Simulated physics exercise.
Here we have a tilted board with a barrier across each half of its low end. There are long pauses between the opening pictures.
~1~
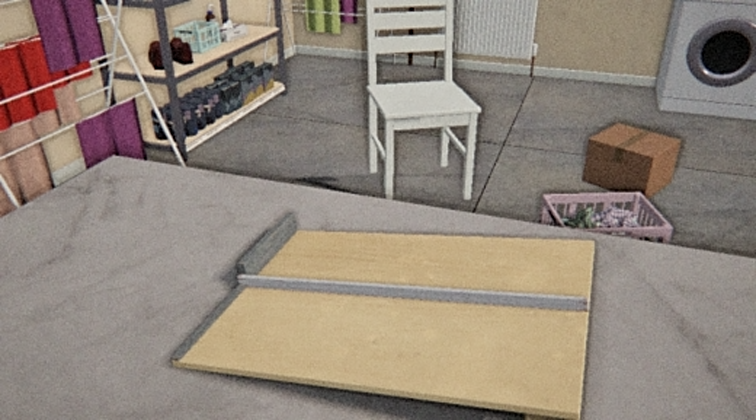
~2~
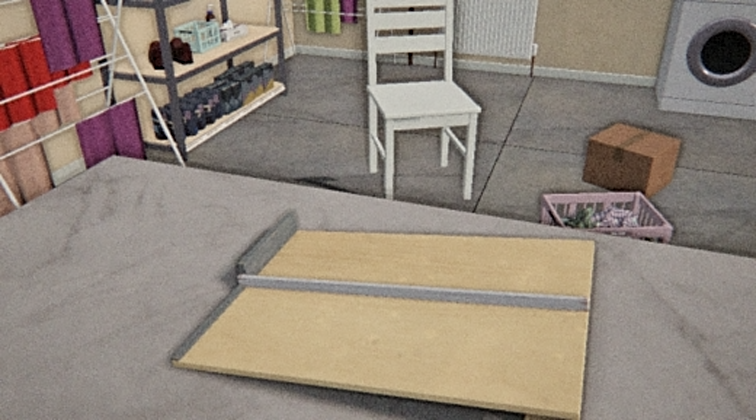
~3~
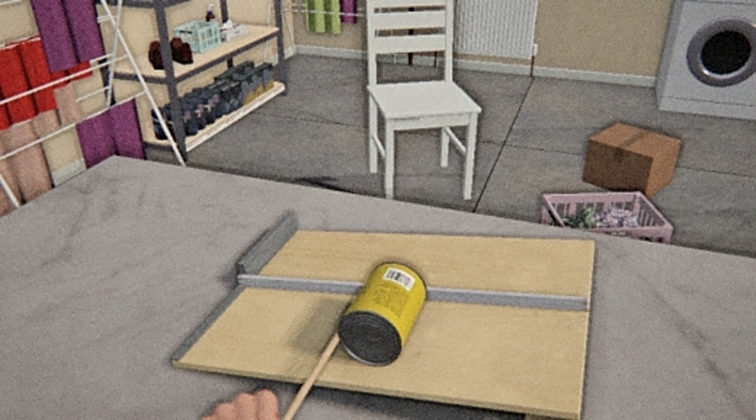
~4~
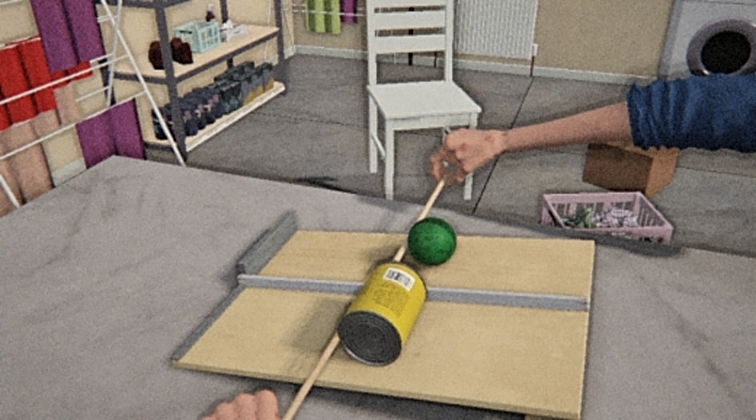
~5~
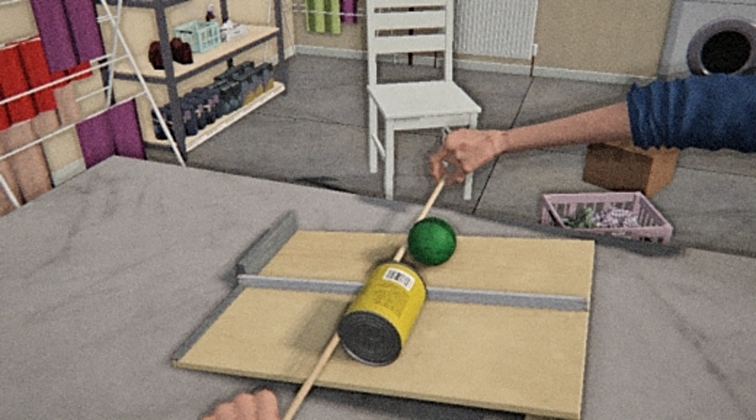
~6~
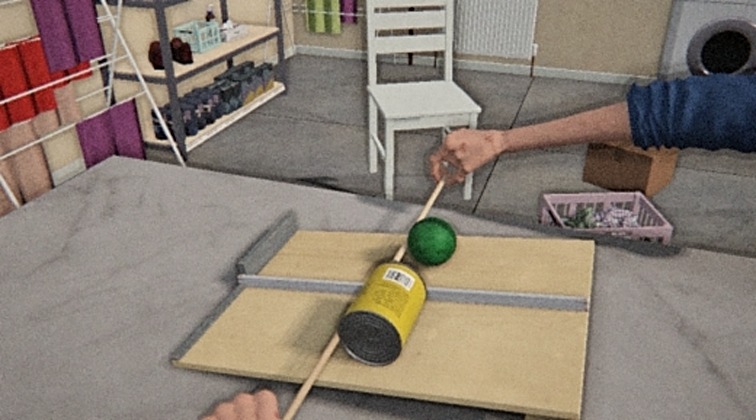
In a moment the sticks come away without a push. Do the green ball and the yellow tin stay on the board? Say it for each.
In the end the green ball gets caught, the yellow tin runs past the strip.
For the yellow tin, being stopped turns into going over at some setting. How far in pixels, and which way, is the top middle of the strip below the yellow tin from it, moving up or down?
Some 8 pixels, up.
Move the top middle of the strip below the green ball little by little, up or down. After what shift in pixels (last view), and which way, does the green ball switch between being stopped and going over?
About 12 pixels down.
Then, 0.72 s after the last picture, green ball rolling on the board near (306, 237); yellow tin rolling on the board near (249, 302).
By the end, the green ball is held by the strip, near (290, 237); the yellow tin goes over the end.
